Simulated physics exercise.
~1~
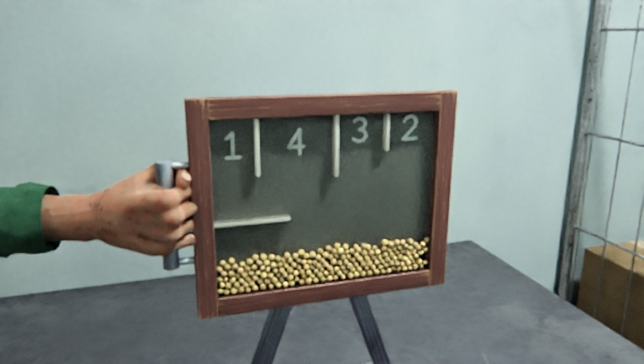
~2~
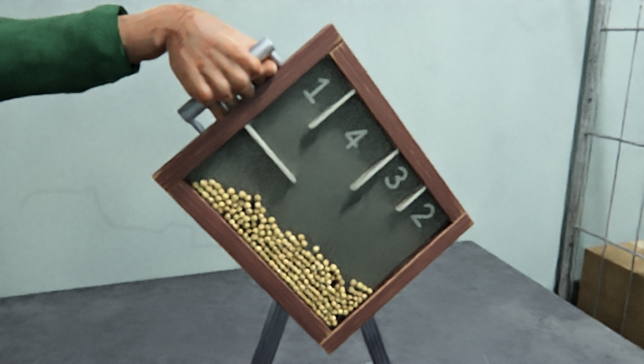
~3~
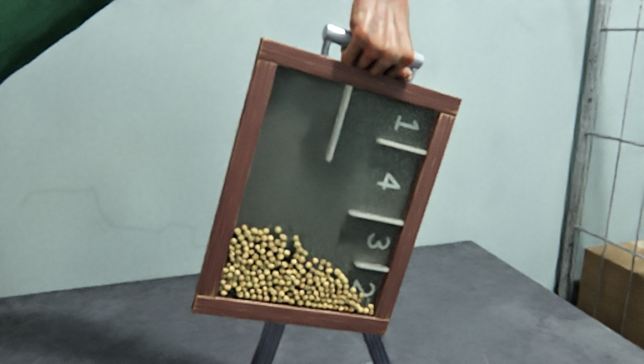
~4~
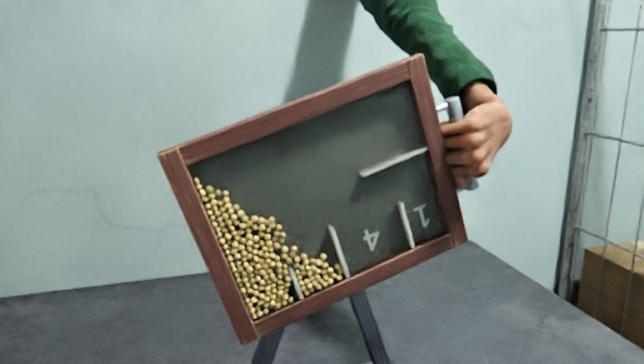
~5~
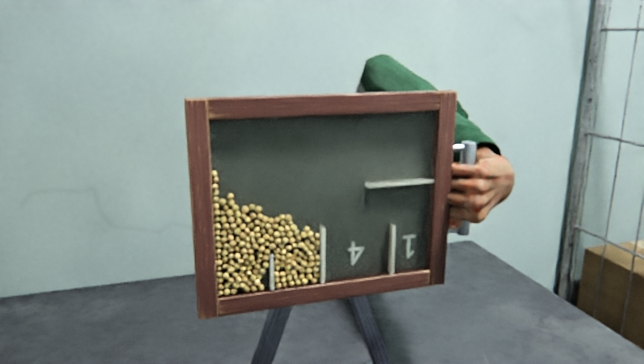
A hand in a green sleeve turned a wooden-framed case of small tan beads clockwise by its handle until it was upside down, and the beads slid into a heap at the left, burying pockets two and three while one and four stayed empty.
